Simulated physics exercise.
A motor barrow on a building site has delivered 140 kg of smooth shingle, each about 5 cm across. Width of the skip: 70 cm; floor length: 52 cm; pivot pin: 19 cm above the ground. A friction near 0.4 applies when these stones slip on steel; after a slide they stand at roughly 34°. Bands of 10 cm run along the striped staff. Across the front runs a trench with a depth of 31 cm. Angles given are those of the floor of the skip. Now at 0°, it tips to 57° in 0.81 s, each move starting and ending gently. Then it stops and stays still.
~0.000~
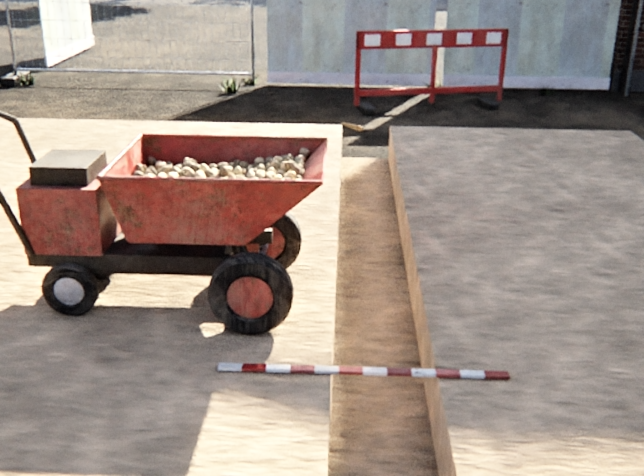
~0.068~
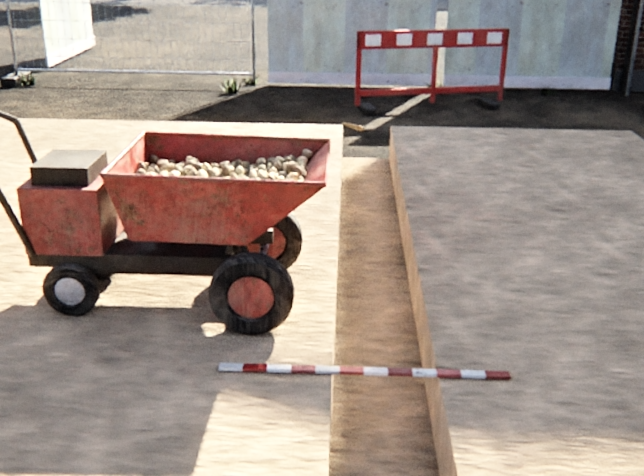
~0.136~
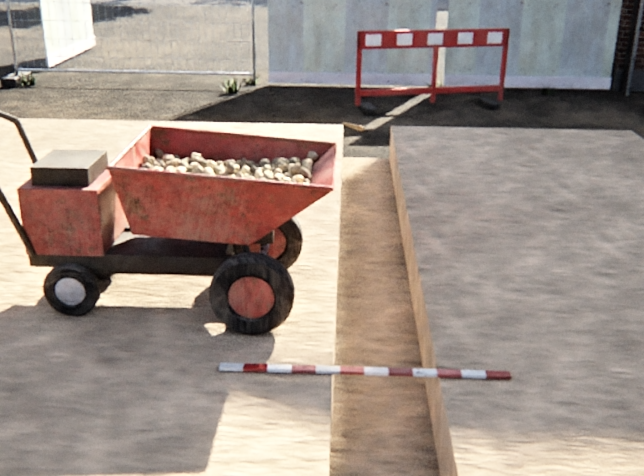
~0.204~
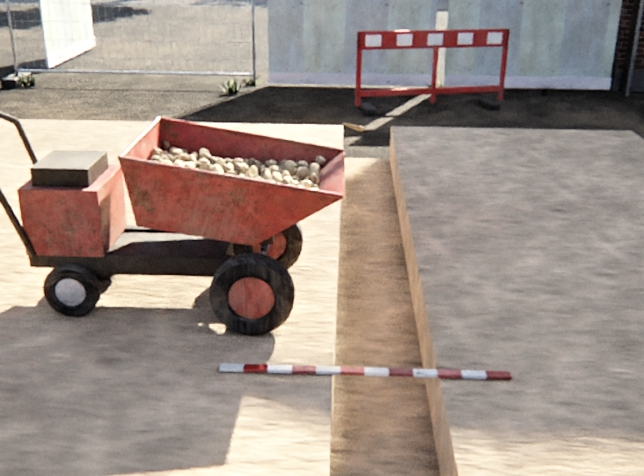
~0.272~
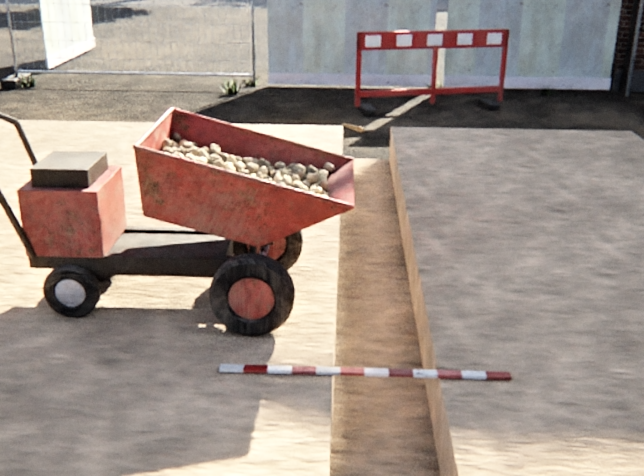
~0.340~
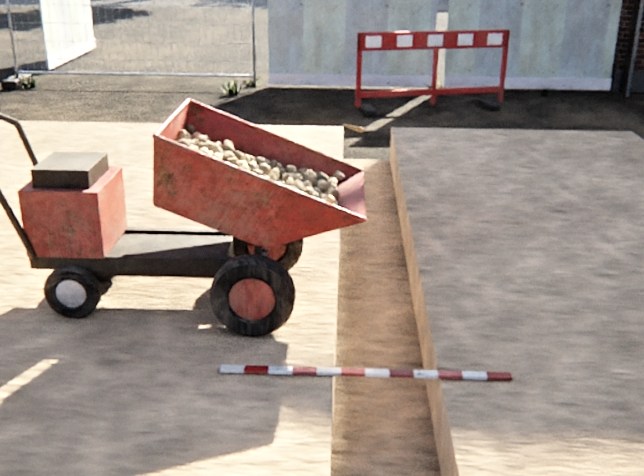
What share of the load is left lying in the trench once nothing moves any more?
About 53 per cent.
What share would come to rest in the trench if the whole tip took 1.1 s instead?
Something close to 60 per cent.
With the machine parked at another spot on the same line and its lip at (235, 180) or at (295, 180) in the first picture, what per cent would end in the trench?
It comes to about 100 and 80 in a hundred.
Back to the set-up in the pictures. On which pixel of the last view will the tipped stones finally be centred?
I'd point somewhere around (420, 337).
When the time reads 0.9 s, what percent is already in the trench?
10 per cent, give or take.
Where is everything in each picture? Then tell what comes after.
Lip at (323, 183), floor tilted 0°, highest stones at (288, 165), in the first frame.
The skip is at 1°, its lip at (326, 185); the top of the load is at (256, 166); the stones move at 0.2 m/s on average, in the second frame.
Lip at (333, 189), floor tilted 4°, highest stones at (213, 166); the stones move at 0.5 m/s on average, in the third frame.
The skip is at 9°, its lip at (343, 197); the top of the load is at (178, 160); the stones move at 0.6 m/s on average, in the fourth frame.
The skip is at 15°, its lip at (354, 207); the top of the load is at (176, 148); the stones move at 0.8 m/s on average, in the fifth frame.
The skip is at 22°, its lip at (365, 220); the top of the load is at (187, 140); the stones move at 0.8 m/s on average, in the sixth frame.
After 0.6 s the floor is at 48°; 100 % in the skip; the foremost stones are at (372, 245).
After 0.9 s the floor is at 57°; 89 % in the skip, 10 % in the trench, 2 % past the trench; the foremost stones are at (437, 296).
After 1.3 s the floor is at 57°; 41 % in the skip, 20 % in the trench, 39 % past the trench; the foremost stones are at (558, 316).
After 3.2 s the floor is at 57°; 0 % in the skip, 53 % in the trench, 47 % past the trench; the foremost stones are past the picture's edge.
